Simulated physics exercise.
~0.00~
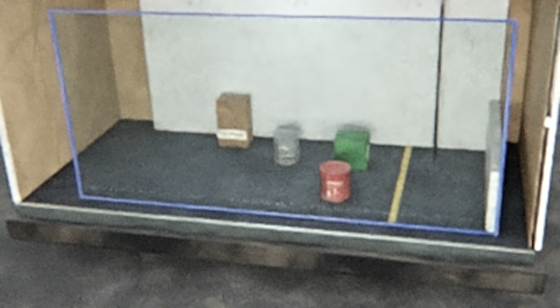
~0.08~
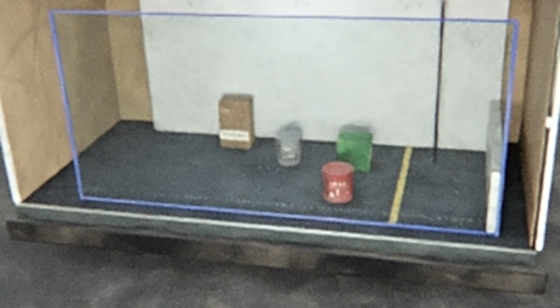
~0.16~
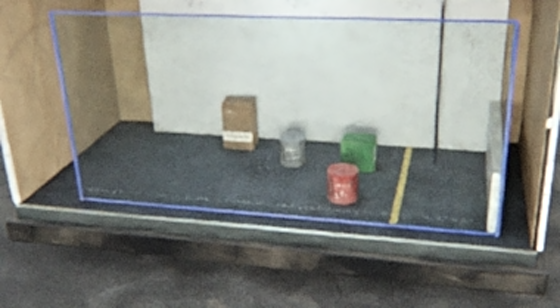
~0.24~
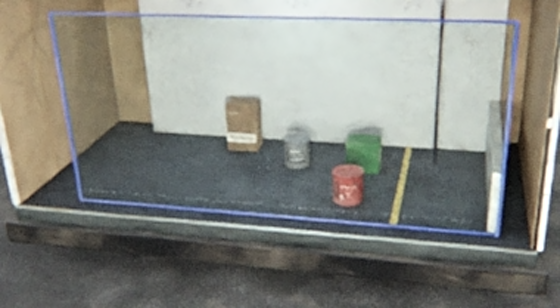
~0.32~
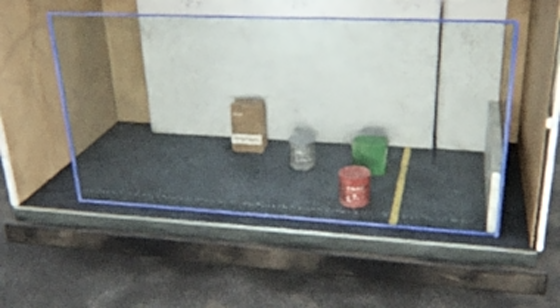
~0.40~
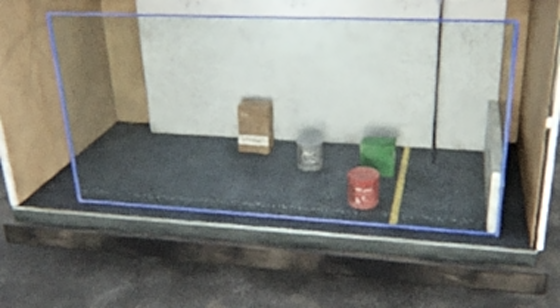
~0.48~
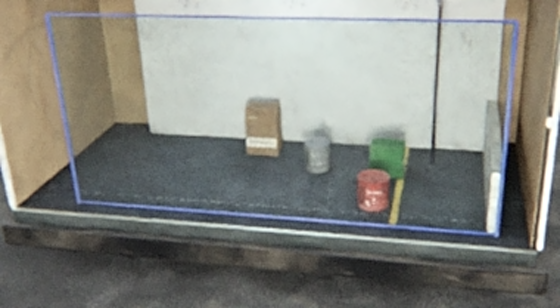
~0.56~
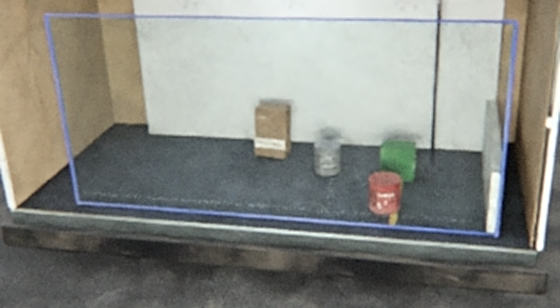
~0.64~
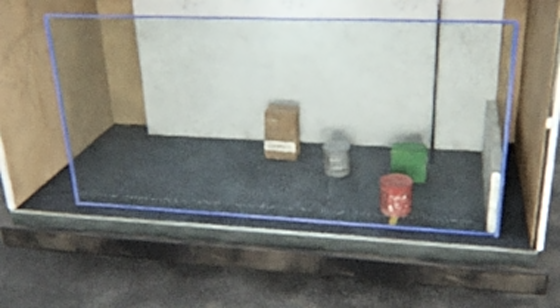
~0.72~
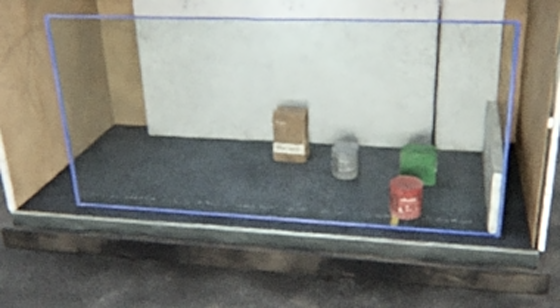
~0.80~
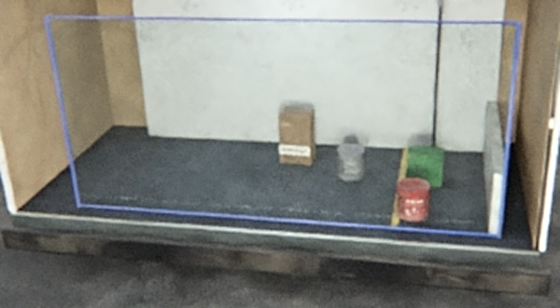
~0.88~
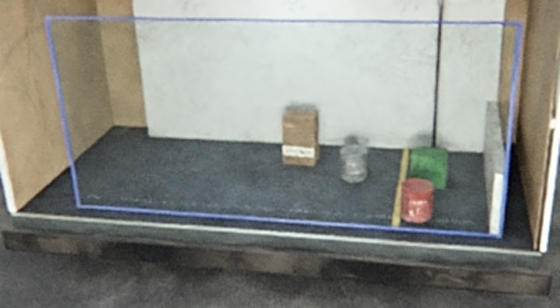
The open side of a van's cargo bay is seen from slightly above, with a dark floor, a pale back wall, tan side walls and a yellow line across the floor toward the right. A tall brown box stands at the left of a loose group, with a grey bucket, a green carton and a red bucket nearest the viewer. At first they barely move, then all four slide steadily right, staying upright. The green carton and then the red bucket pass over the line. They slow and settle, the red bucket just beyond the line and the grey bucket short of it.
